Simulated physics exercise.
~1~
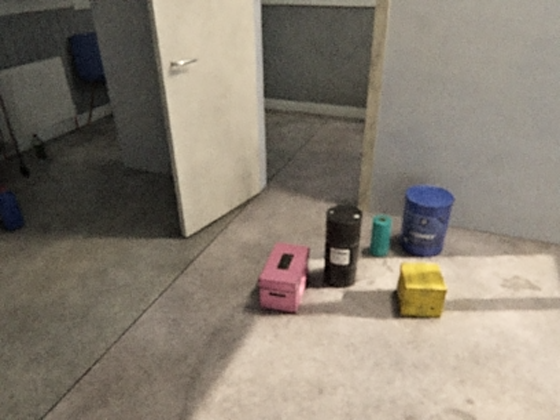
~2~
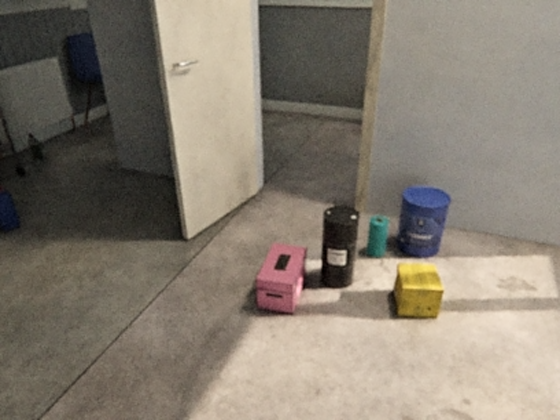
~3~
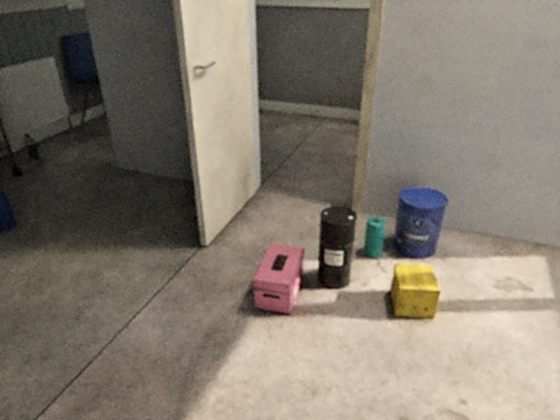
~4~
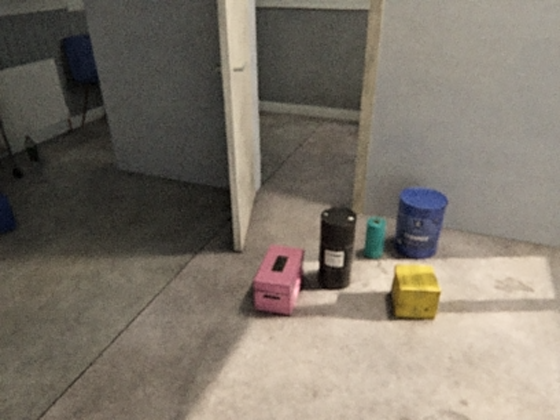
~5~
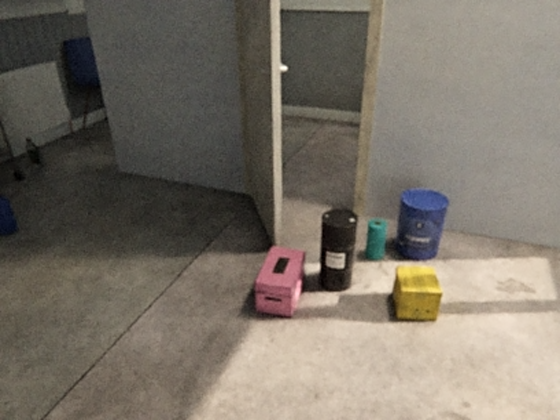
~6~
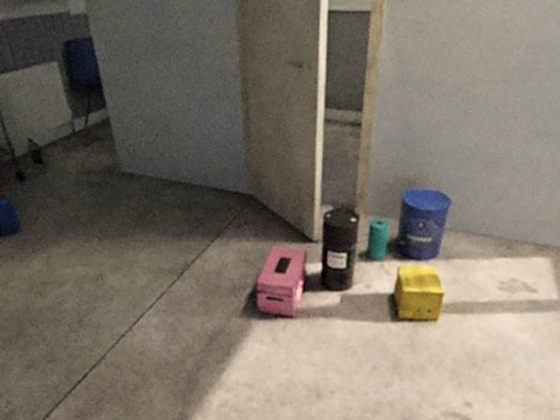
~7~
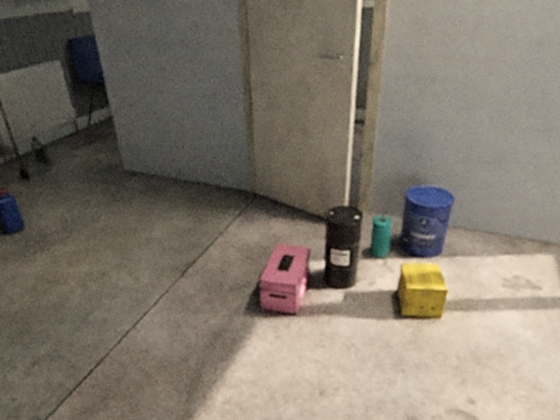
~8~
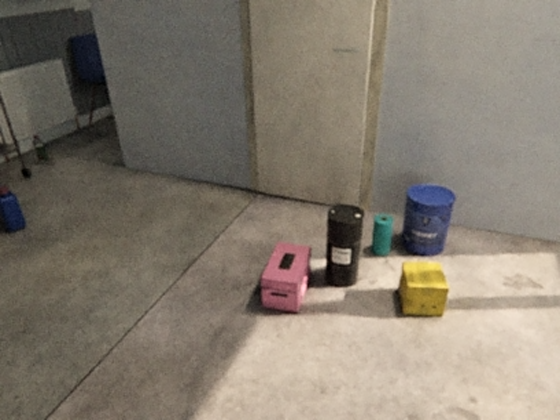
The clip opens on a pale door standing wide open in a grey room, with a pink toolbox, a black canister, a turquoise roll, a blue pail and a yellow box on the concrete floor to its right. The door begins to swing, its free edge coming forward and to the right until it is seen nearly edge-on. It keeps turning past the toolbox and behind the black canister, touching nothing as the gap to the room beyond narrows. Finally it settles shut in its frame, and the objects all remain where they stood.
